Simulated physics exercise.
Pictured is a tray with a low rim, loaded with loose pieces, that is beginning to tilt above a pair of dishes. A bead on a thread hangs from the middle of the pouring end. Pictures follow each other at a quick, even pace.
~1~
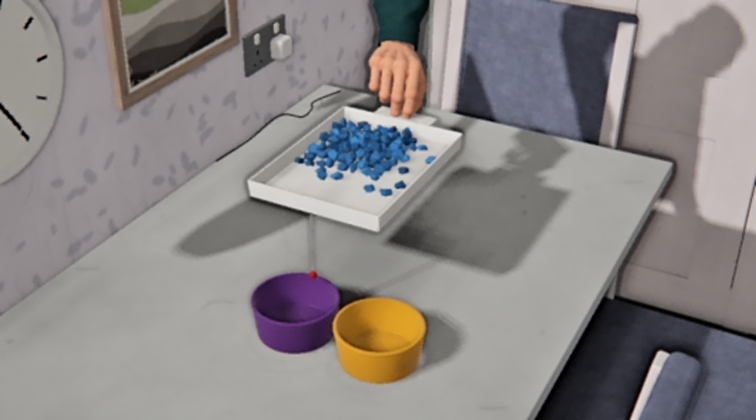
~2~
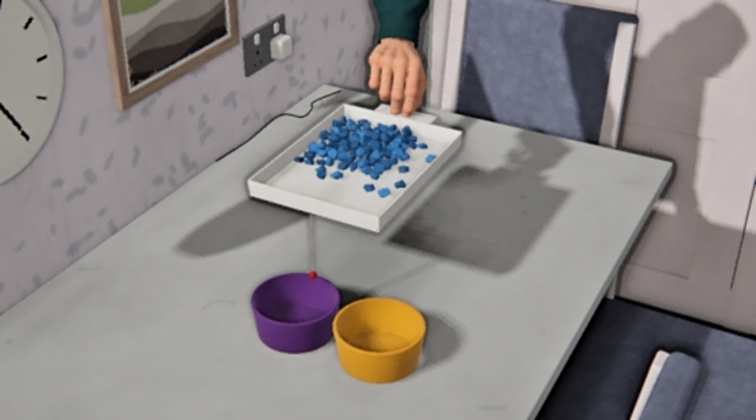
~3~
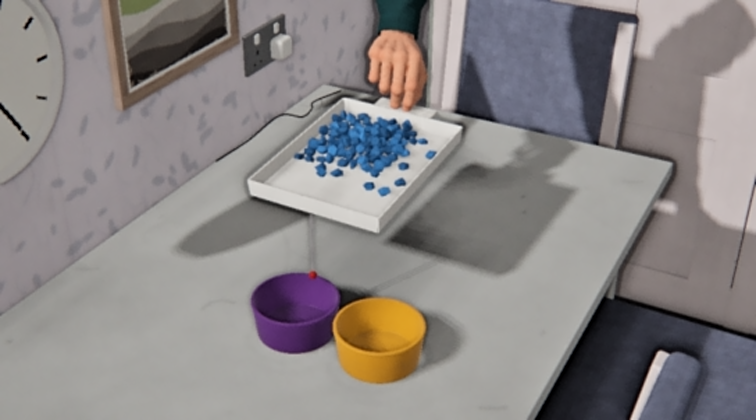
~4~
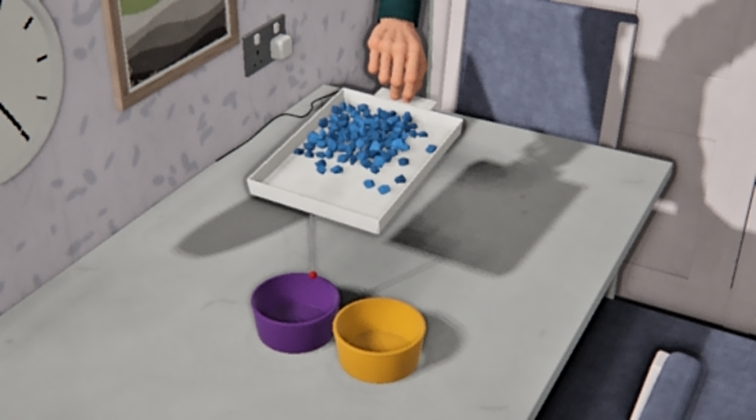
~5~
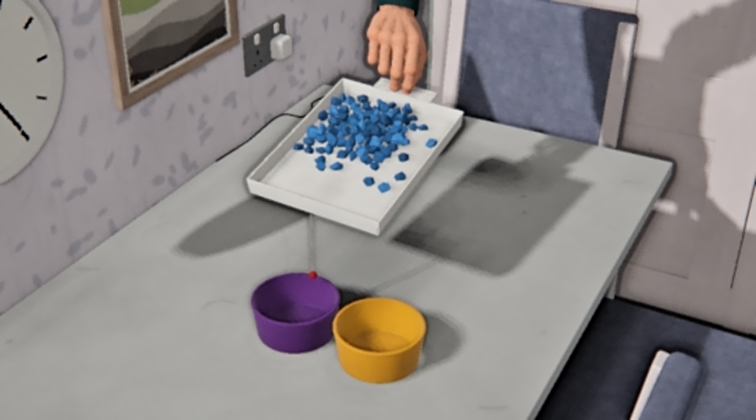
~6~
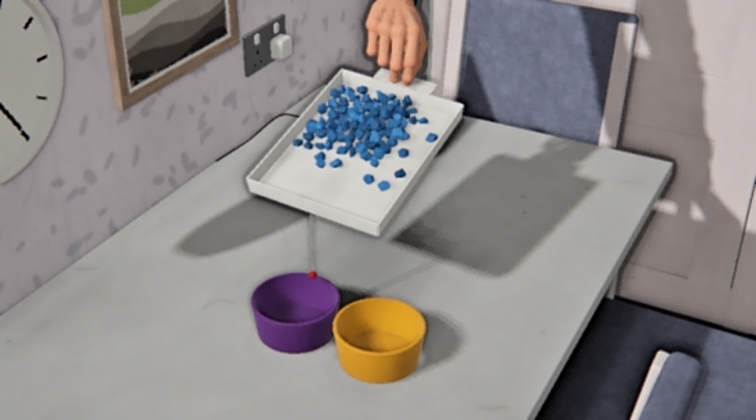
On a pale table beside a wall, a hand slowly raised the back of a white tray of blue stones, tilting it gently toward the purple and yellow dishes while the stones stayed heaped together.
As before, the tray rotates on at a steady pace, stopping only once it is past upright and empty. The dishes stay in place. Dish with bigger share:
The right dish.
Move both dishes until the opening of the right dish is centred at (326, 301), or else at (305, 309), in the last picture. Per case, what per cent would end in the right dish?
60, then 50 %.
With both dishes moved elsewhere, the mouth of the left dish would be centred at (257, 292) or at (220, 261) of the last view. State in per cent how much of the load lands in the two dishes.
It would be roughly 90 per cent in the first placement and roughly 10 per cent in the second.
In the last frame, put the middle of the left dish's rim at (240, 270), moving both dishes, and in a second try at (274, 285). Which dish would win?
First try: The rightmost dish; second try: The rightmost dish.
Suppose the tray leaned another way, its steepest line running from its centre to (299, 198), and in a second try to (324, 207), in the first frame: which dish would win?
Results - the dish on the left side first, the dish on the left side second.
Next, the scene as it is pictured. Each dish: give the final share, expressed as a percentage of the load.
The left dish ends up with around 30 percent of the load, the right dish with around 60 percent.
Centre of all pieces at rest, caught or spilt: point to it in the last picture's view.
I'd say the middle ends up at about (357, 350).
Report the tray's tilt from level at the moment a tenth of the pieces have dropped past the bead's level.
Roughly 65 degrees of turn.
Just after the last frame, tray tipped steeply; the larger part on the tray; about a tenth in the air.
A moment on, tray tipped right over; roughly half on the tray; roughly a third in the right dish; about a tenth in the left dish; about a tenth outside both; about a tenth in the air.
Further on, tray tipped past a quarter turn; roughly half in the right dish; roughly a quarter in the left dish; about a tenth outside both.
When it is over, tray tipped past a quarter turn; roughly half in the right dish; roughly a quarter in the left dish; about a tenth outside both.
